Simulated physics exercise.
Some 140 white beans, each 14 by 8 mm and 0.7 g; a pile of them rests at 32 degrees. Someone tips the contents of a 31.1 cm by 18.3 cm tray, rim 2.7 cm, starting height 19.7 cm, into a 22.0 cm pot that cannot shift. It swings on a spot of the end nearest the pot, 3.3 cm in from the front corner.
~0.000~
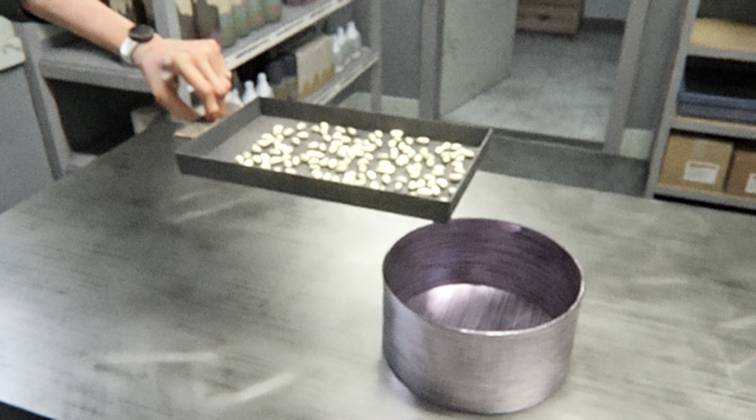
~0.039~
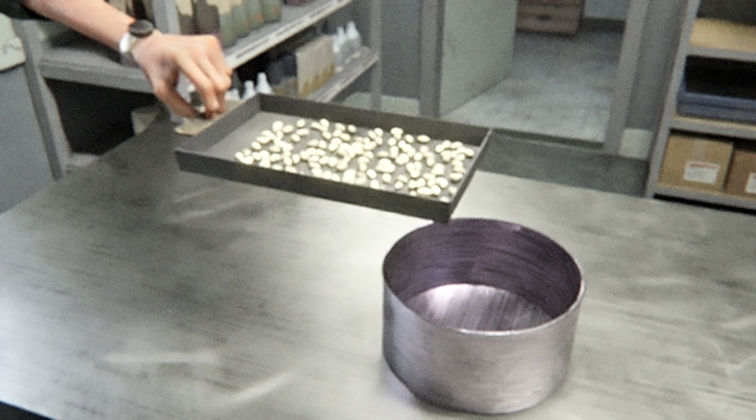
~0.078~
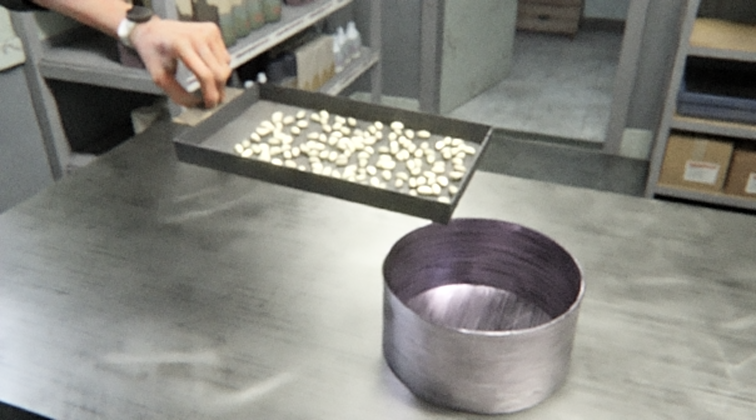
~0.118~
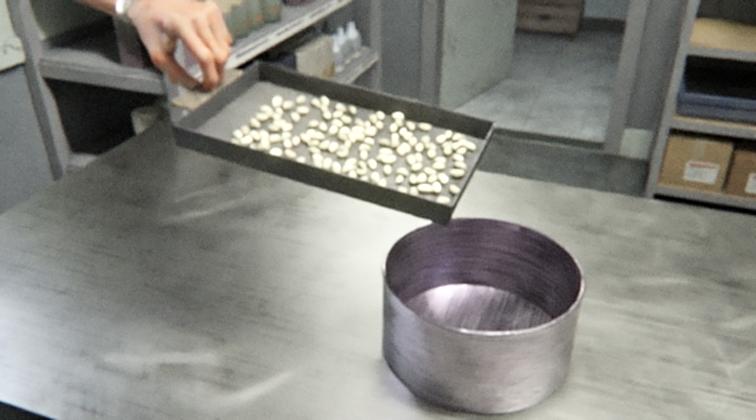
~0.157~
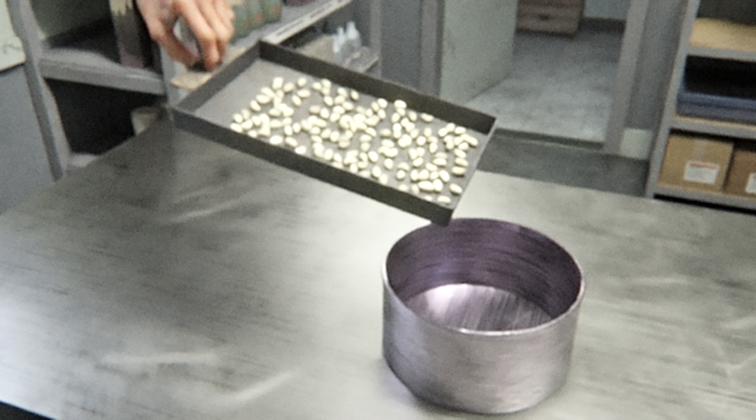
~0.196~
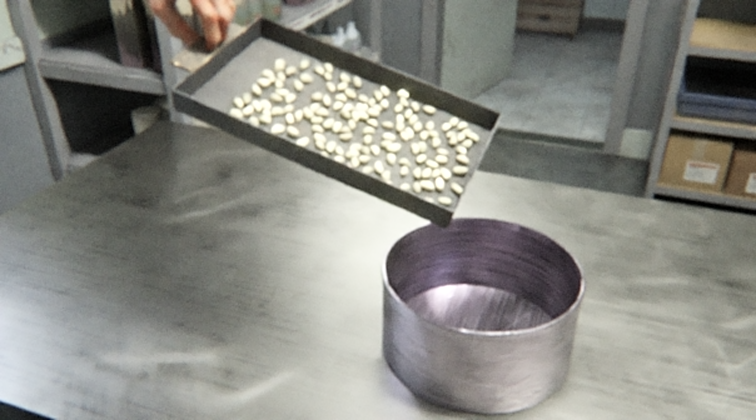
A dark, shallow tray scattered with pale beans sat nearly level at first, then tilted steadily as a hand at its left end rose, its right end staying low beside a round metal pot.
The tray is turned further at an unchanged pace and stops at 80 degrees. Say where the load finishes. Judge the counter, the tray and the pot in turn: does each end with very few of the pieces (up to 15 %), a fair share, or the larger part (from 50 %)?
Counter: Very few. Left on the tray: A fair share. Pot: The larger part.
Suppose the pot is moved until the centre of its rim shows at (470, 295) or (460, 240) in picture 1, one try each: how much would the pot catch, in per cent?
Near 70 and 0 percent, one try each.
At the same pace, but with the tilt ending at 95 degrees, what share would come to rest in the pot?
Near 90 %, then.
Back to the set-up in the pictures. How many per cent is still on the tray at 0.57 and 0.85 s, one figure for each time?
Sequence: 100; 35.
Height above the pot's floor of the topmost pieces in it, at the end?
Height: Approx. 1.5 cm.
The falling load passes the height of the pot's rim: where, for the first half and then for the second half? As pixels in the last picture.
I'd mark about (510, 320) for the first half, then (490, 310) for the second.
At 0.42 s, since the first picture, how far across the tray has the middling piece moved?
4 cm.
After 0.42 s, tilt 50 degrees; the tray holds 100 %, the pot 0 %.
After 0.57 s, tilt 71 degrees; the tray holds 100 %, the pot 0 %.
After 0.85 s, tilt 80 degrees; the tray holds 35 %, the pot 50 %.
By 2.0 s all is still; counter 10 %, tray 25 %, pot 65 %.
